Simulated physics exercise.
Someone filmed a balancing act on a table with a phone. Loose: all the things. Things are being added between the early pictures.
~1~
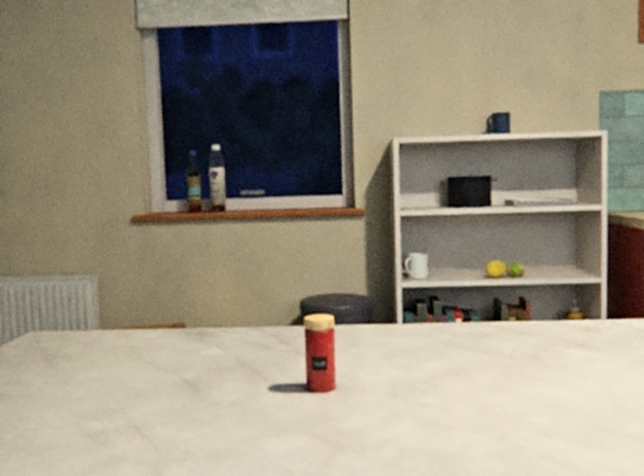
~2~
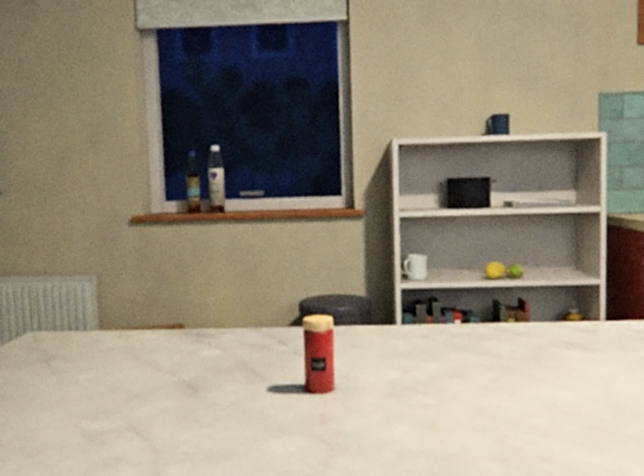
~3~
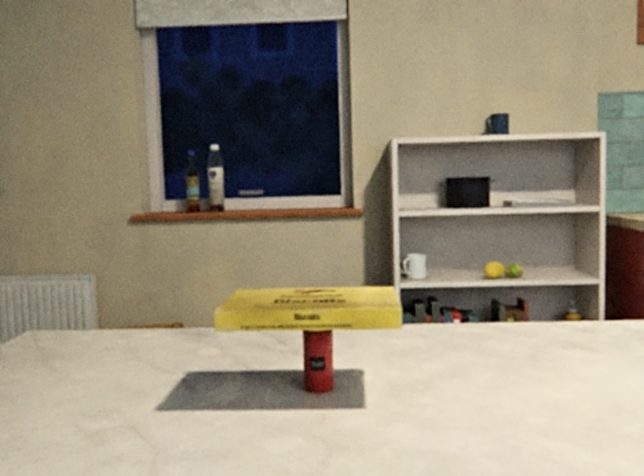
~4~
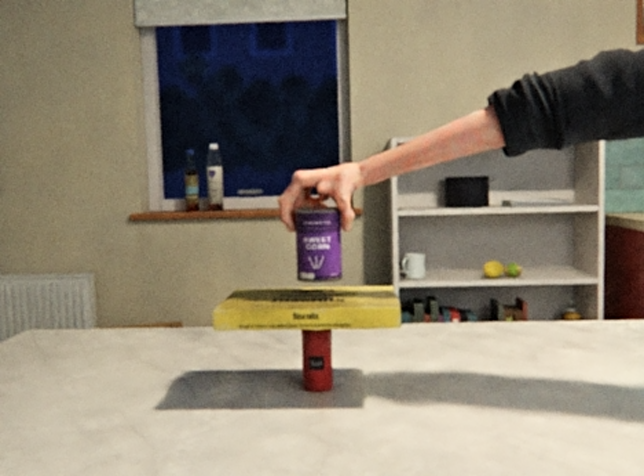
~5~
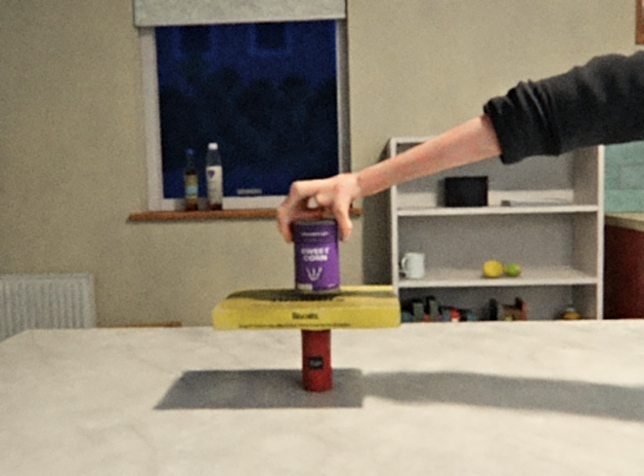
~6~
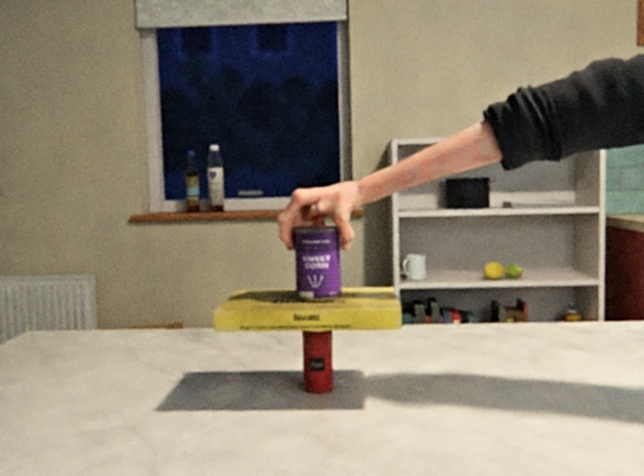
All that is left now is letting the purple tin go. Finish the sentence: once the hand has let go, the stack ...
The stack stands firm.
Then, 0.30 s after the last picture, nothing has stirred.
Then, 0.70 s after the last picture, purple tin resting near (318, 263).
At rest, all 3 in place. Seen from the same camera at the end, purple tin near (318, 263). The stack stays up.
